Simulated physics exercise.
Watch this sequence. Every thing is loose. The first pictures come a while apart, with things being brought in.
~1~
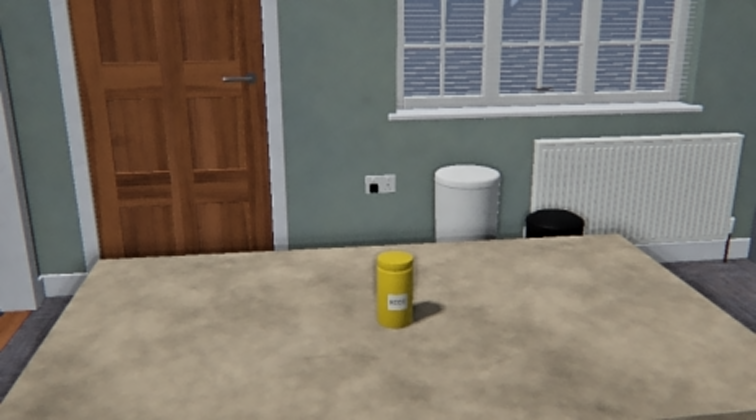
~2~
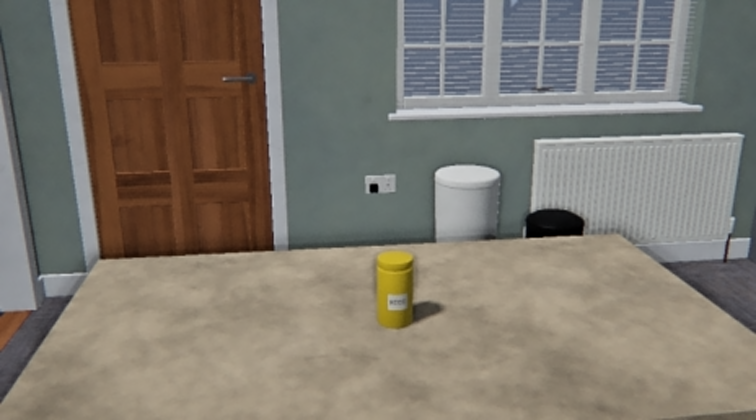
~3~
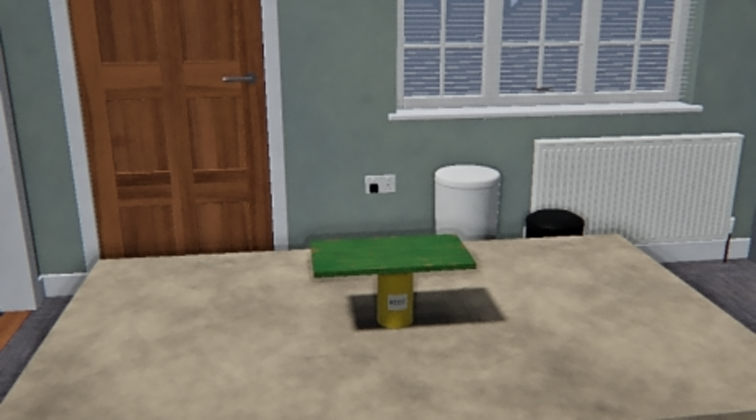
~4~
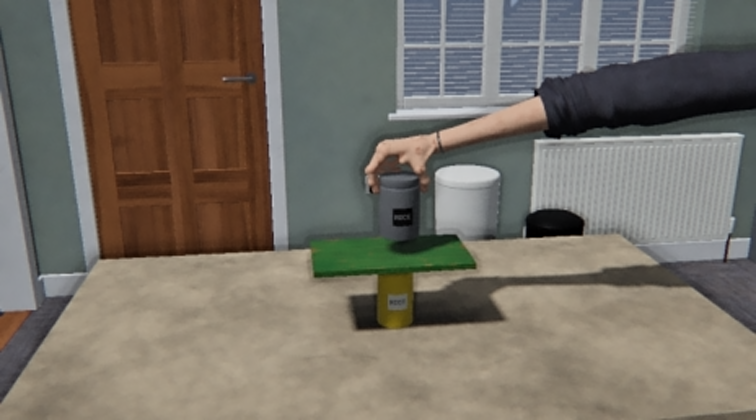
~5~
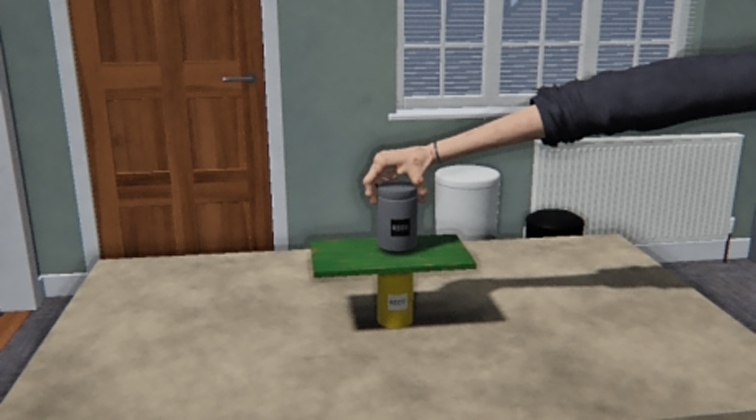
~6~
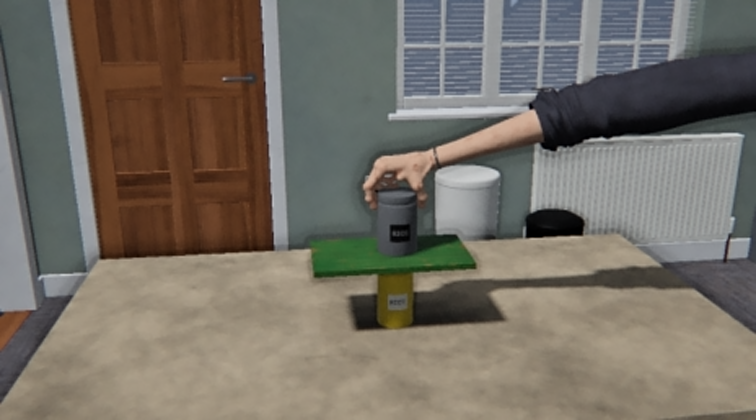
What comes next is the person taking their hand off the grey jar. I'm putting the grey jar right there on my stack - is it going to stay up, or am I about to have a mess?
The balance lasts.
Then, 0.50 s past the last view, nothing moves.
Then, 1.10 s past the last view, grey jar resting near (397, 221).
Finally, all 3 still in place. Final places as the last picture's camera would see them, grey jar near (397, 221). The stack stays up.
